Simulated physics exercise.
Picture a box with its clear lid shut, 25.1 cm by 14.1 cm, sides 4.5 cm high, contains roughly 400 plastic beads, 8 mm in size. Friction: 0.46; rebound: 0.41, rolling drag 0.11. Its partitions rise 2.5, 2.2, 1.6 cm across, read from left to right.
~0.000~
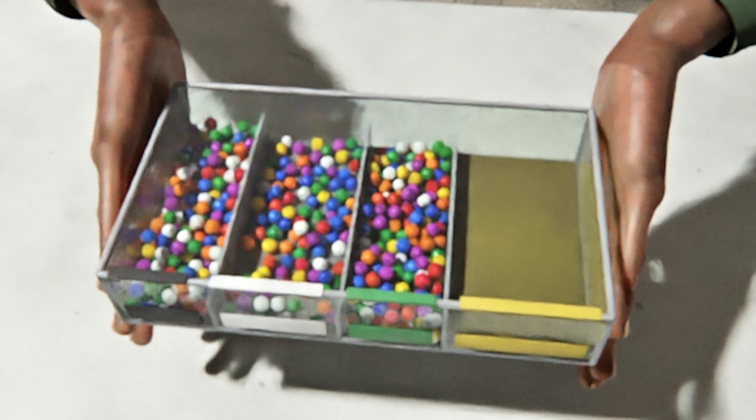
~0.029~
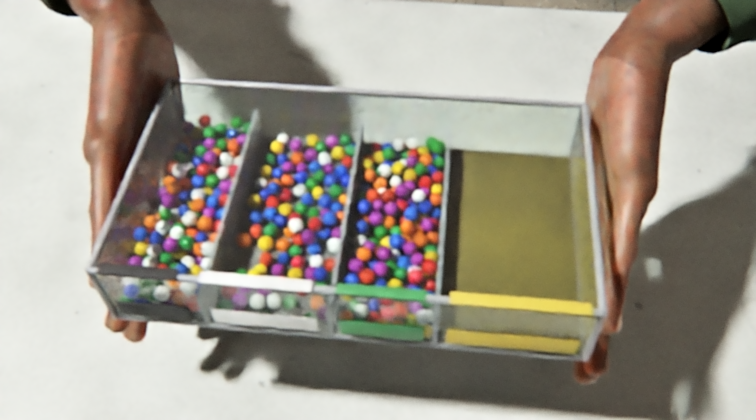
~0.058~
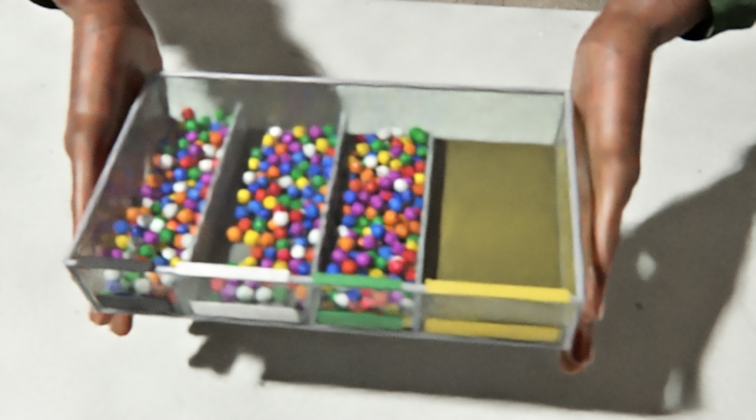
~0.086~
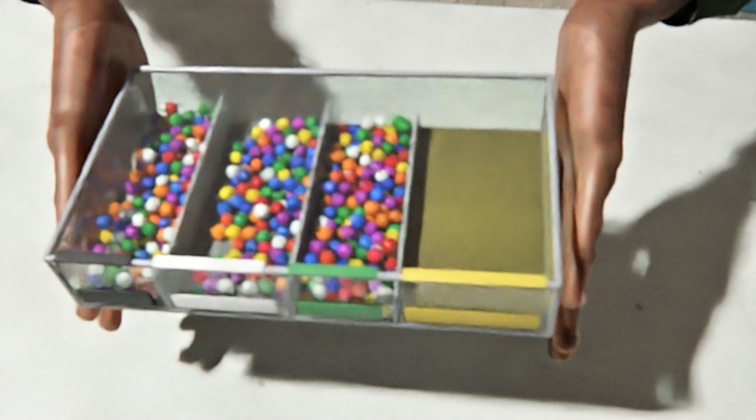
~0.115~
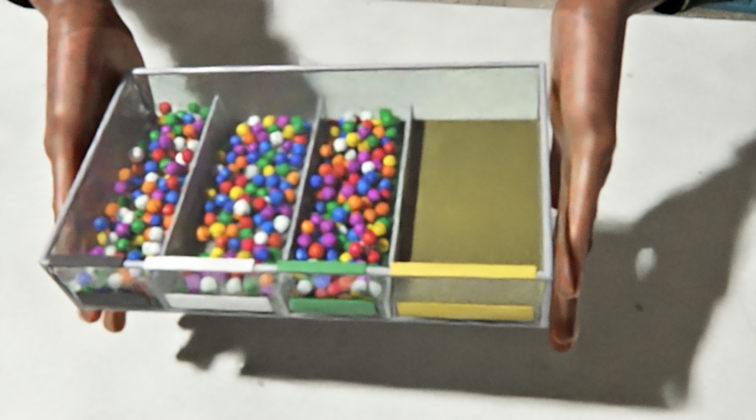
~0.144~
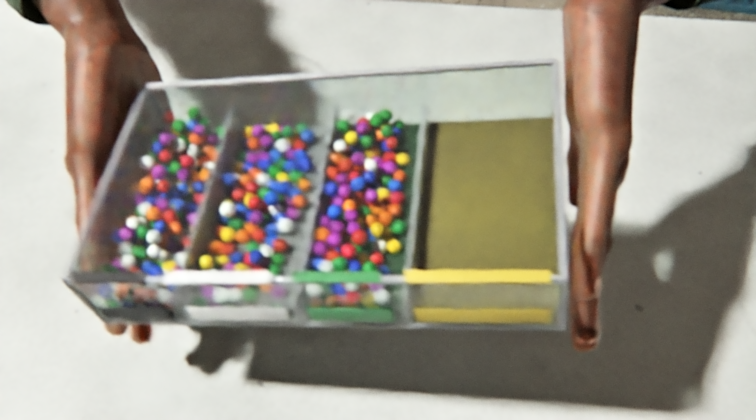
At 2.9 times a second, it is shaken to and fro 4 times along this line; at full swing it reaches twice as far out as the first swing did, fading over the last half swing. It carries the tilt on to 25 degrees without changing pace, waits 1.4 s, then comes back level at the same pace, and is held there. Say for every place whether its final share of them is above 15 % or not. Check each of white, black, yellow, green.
White - above; black - above; yellow - not above; green - not above.
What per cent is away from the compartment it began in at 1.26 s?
Around 45 %.
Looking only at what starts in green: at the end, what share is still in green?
About 10 percent.
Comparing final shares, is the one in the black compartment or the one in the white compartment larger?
More ends in the black compartment.
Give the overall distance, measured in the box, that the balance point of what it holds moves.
I'd put it at close to 4.5 centimetres.
Then, at 0.75 s, tilt 25 degrees; white 30 %, black 55 %, green 15 %; middle of all pieces near (191, 210).
After 1.26 s, tilt 25 degrees; white 20 %, black 75 %, green 5 %; middle of all pieces near (294, 270).
After 1.73 s, tilt 25 degrees; white 20 %, black 75 %, green 5 %; middle of all pieces near (240, 253).
After 2.18 s, tilt 0 degrees; white 20 %, black 75 %, green 5 %; middle of all pieces near (210, 219).
By 2.7 s all is still; white 20 %, black 75 %, yellow 0 %, green 5 %.
